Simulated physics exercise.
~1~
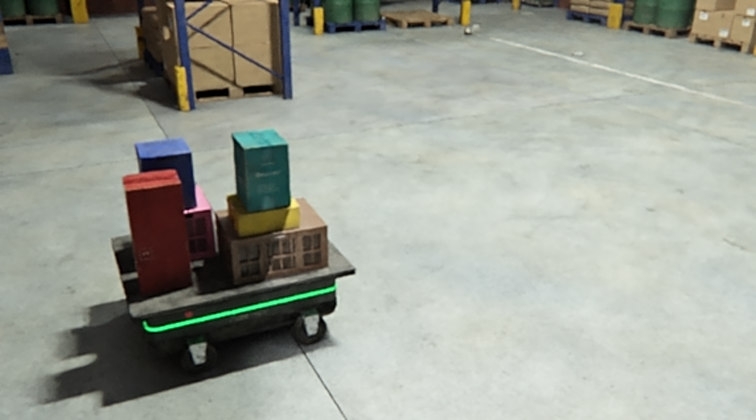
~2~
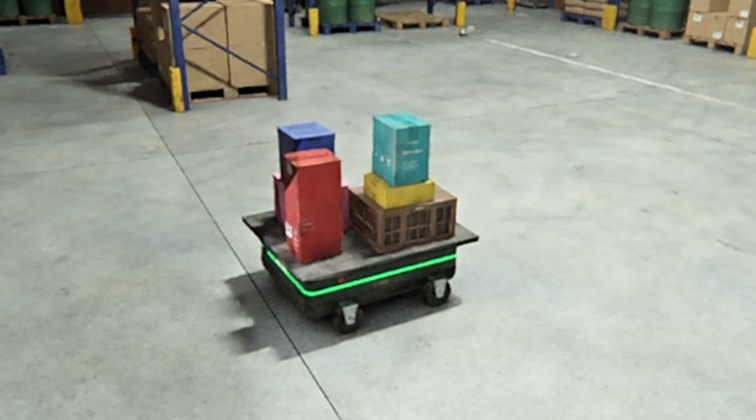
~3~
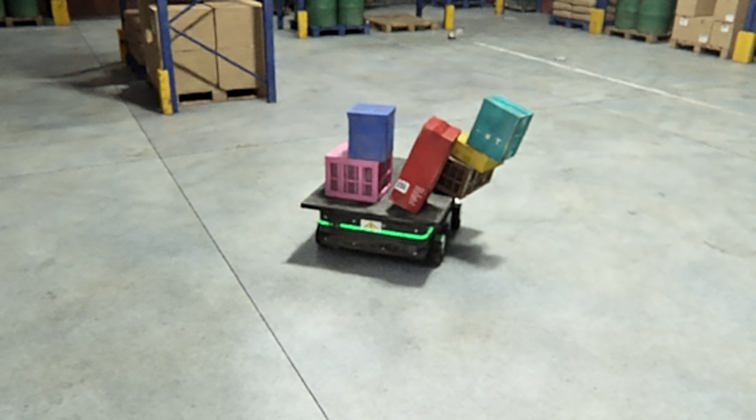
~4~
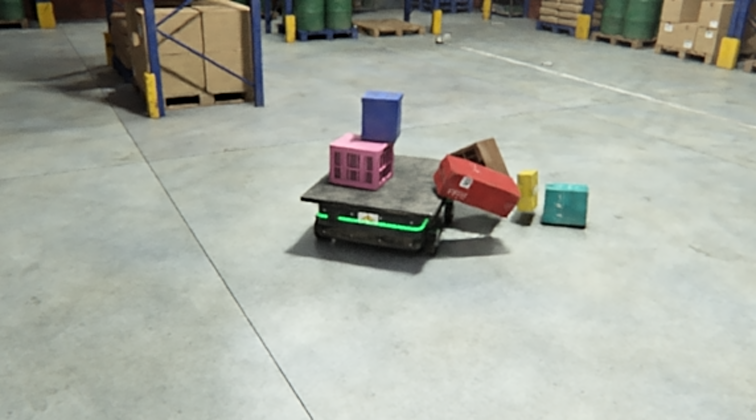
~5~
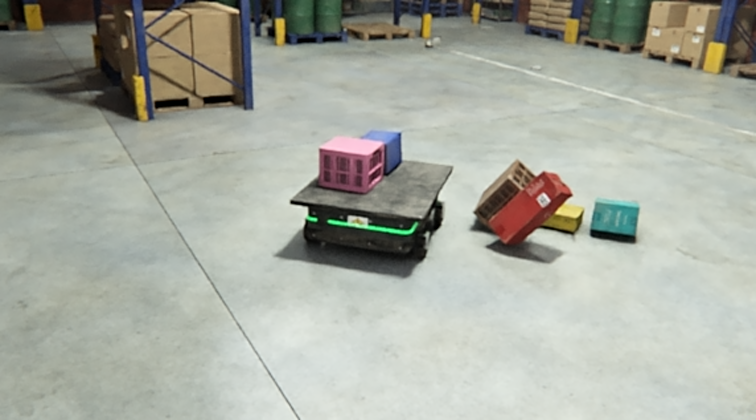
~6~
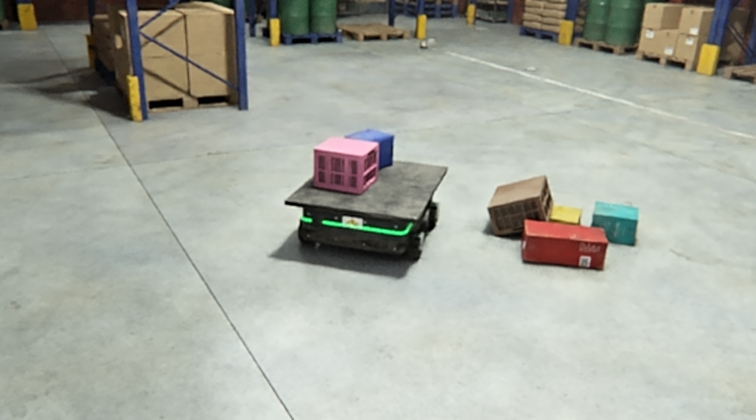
Robot cart swings round on a warehouse floor, spilling red, turquoise, yellow and brown boxes while pink and toppled blue ones stay aboard.
